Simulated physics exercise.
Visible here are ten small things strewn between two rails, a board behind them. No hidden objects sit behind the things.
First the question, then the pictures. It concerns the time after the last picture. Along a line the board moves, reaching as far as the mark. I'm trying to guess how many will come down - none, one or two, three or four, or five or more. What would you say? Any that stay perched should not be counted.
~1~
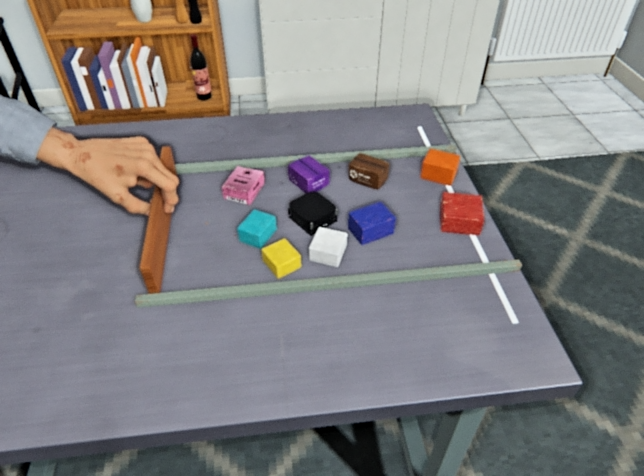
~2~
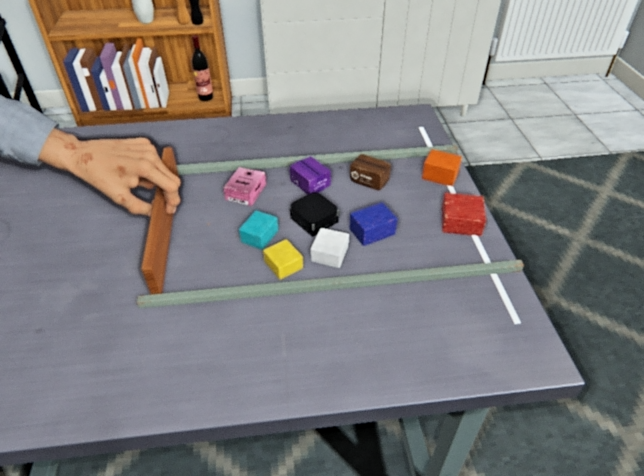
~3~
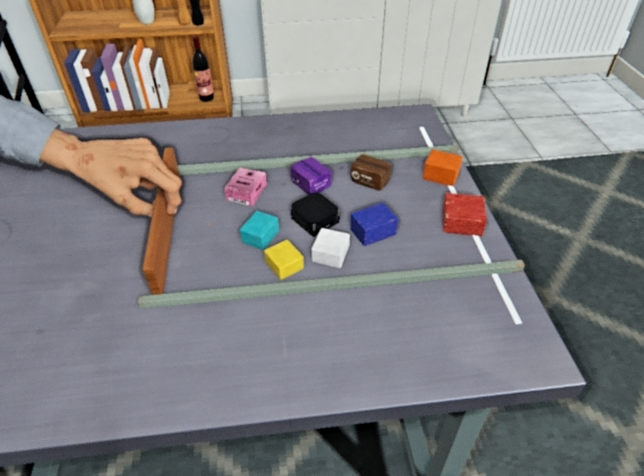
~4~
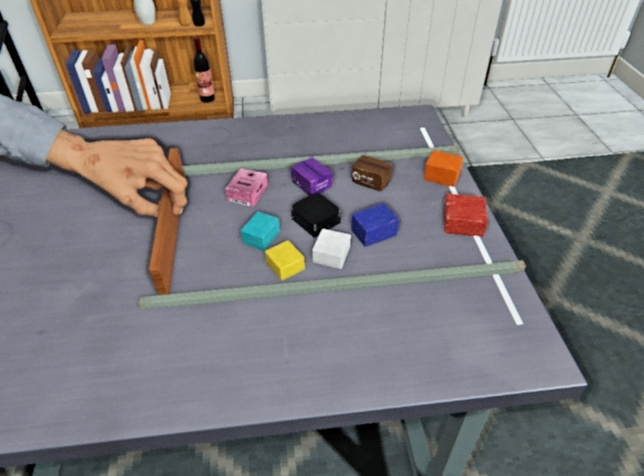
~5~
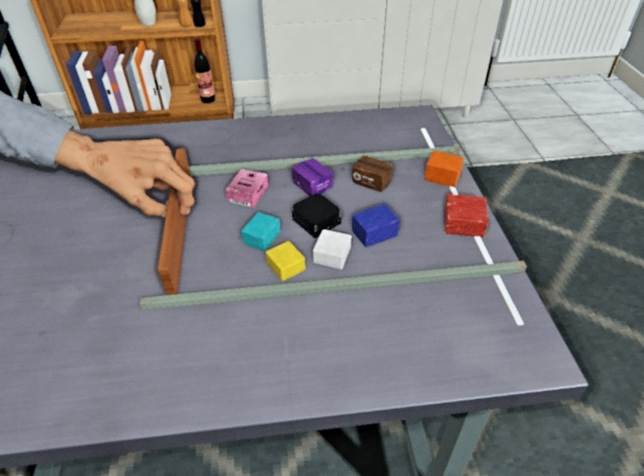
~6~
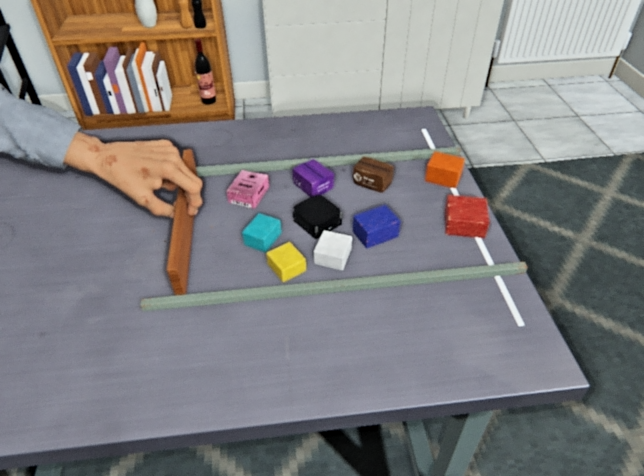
I would say five or more.
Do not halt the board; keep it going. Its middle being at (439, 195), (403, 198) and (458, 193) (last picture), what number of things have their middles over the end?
First 3, then 1, finally 5.
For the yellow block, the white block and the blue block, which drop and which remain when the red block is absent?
Yellow block still up, white block down, blue block down.
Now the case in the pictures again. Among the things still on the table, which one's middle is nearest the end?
It's the black case that ends nearest.
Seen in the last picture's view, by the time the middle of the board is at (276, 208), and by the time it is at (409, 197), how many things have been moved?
Well, it's 5 at the first one and 10 at the second.
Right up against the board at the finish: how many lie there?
Tally at the end: 4.
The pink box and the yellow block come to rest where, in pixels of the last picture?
The pink box at (457, 162), the yellow block at (503, 252).
Soon after, none off yet; orange block at rest near (445, 170); red block at rest near (466, 216); brown box at rest near (373, 175).
After that, none off yet; orange block at rest near (445, 170); red block at rest near (466, 216); brown box displaced about its own width near (414, 174).
And then, one off so far; orange block on its way down near (489, 255); red block displaced about its own width near (502, 221); brown box displaced well along near (477, 171).
In the end, the number that fall off is five or more; gone, purple box, white block, blue block, brown box, red block and orange block.
